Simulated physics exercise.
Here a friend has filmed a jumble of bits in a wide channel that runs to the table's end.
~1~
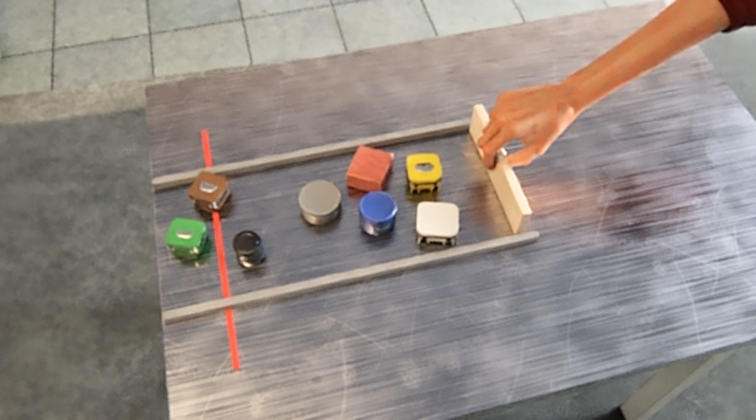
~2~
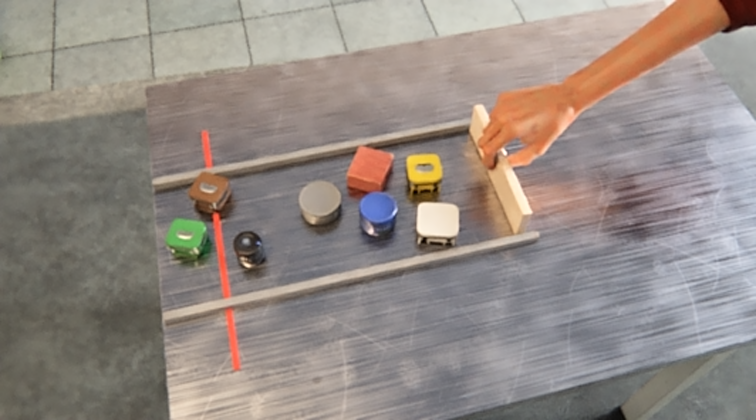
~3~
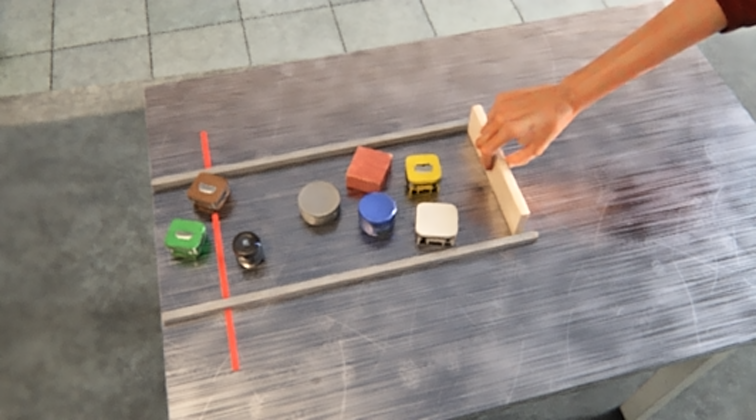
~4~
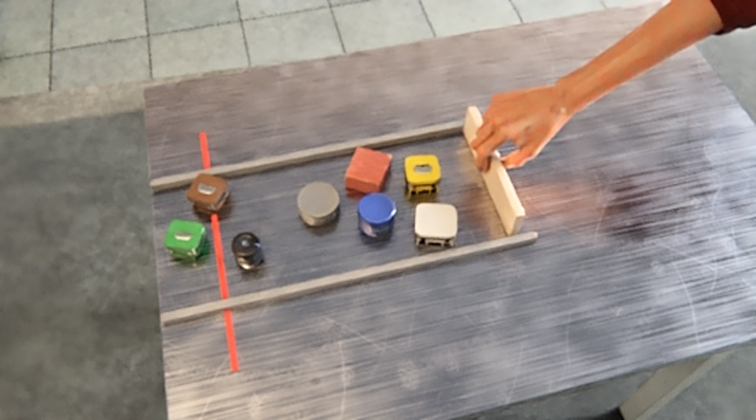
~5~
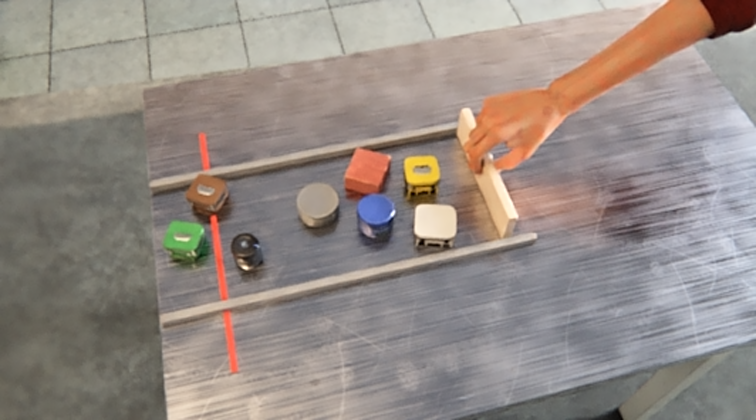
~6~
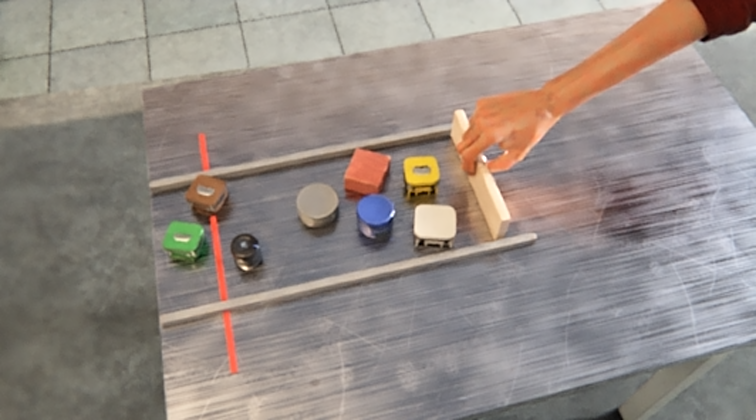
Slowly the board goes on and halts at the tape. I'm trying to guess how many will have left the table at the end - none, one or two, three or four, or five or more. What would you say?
Once the push stops, one or two will be gone from the table.
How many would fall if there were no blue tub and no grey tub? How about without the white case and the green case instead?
Falls come to 0 the first time and 0 the other time.
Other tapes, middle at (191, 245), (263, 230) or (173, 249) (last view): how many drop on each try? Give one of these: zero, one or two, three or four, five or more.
Tape by tape, the falls would be: Three or four, then no fall at all, then three or four.
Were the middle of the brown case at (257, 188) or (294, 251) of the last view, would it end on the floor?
First place, it is safe; second place, it is safe.
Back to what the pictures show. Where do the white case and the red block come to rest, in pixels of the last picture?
Roughly (201, 289), and the other roughly (189, 194).
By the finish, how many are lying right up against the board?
That number would be 4.
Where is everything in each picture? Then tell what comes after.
Green case (188, 238); brown case (210, 192); black lid (249, 248); board (498, 168); tape (218, 236), in the first frame.
Brown case (211, 193); grey tub (320, 203), in the second frame.
Black lid (248, 250); red block (369, 170), in the third frame.
Green case (186, 240); yellow case (422, 175), in the fourth frame.
Brown case (208, 195); blue tub (376, 215), in the fifth frame.
Green case (185, 242); brown case (208, 196); black lid (246, 252); board (478, 174); tape (216, 240), in the sixth frame.
A little later, none off yet; green case at rest near (185, 242); brown case at rest near (208, 196); black lid at rest near (246, 252).
When it is over, the number that fall off is one or two; down, green case.
